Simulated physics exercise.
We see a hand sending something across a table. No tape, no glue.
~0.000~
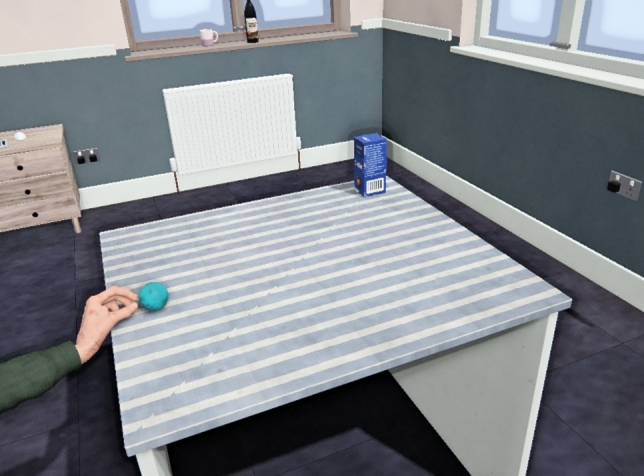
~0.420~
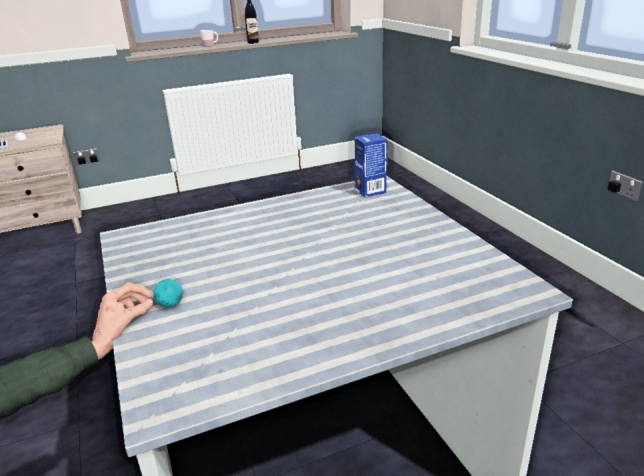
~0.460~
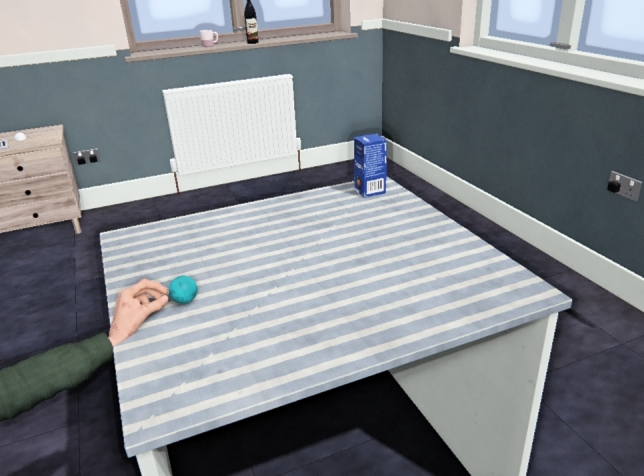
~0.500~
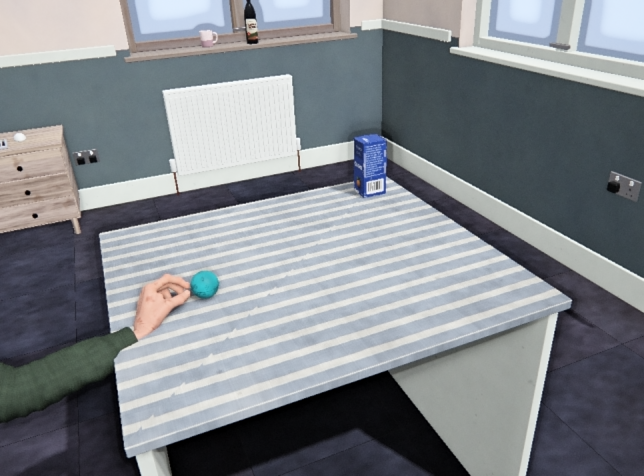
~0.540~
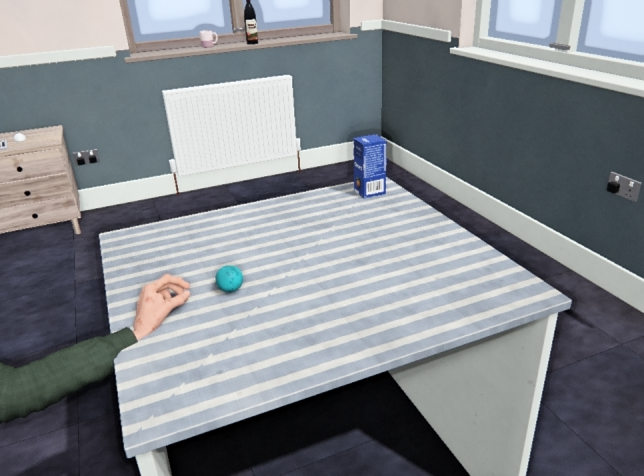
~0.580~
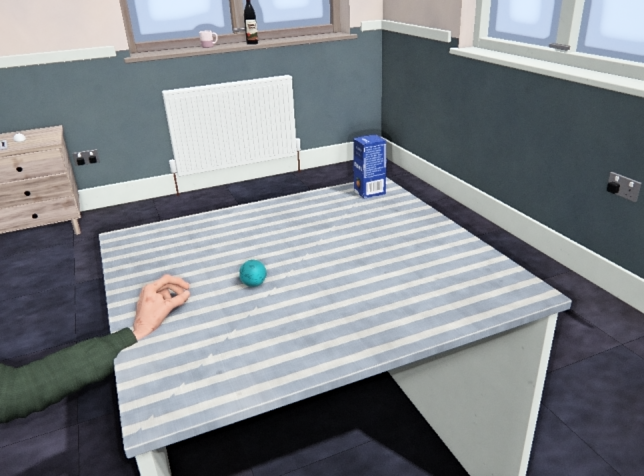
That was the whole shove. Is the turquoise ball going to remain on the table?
The turquoise ball goes over the edge.
Around 0.88 s, turquoise ball displaced well along near (403, 236).
Around 1.28 s, turquoise ball now off the table.
Finally (1.6 s), off the table, turquoise ball.
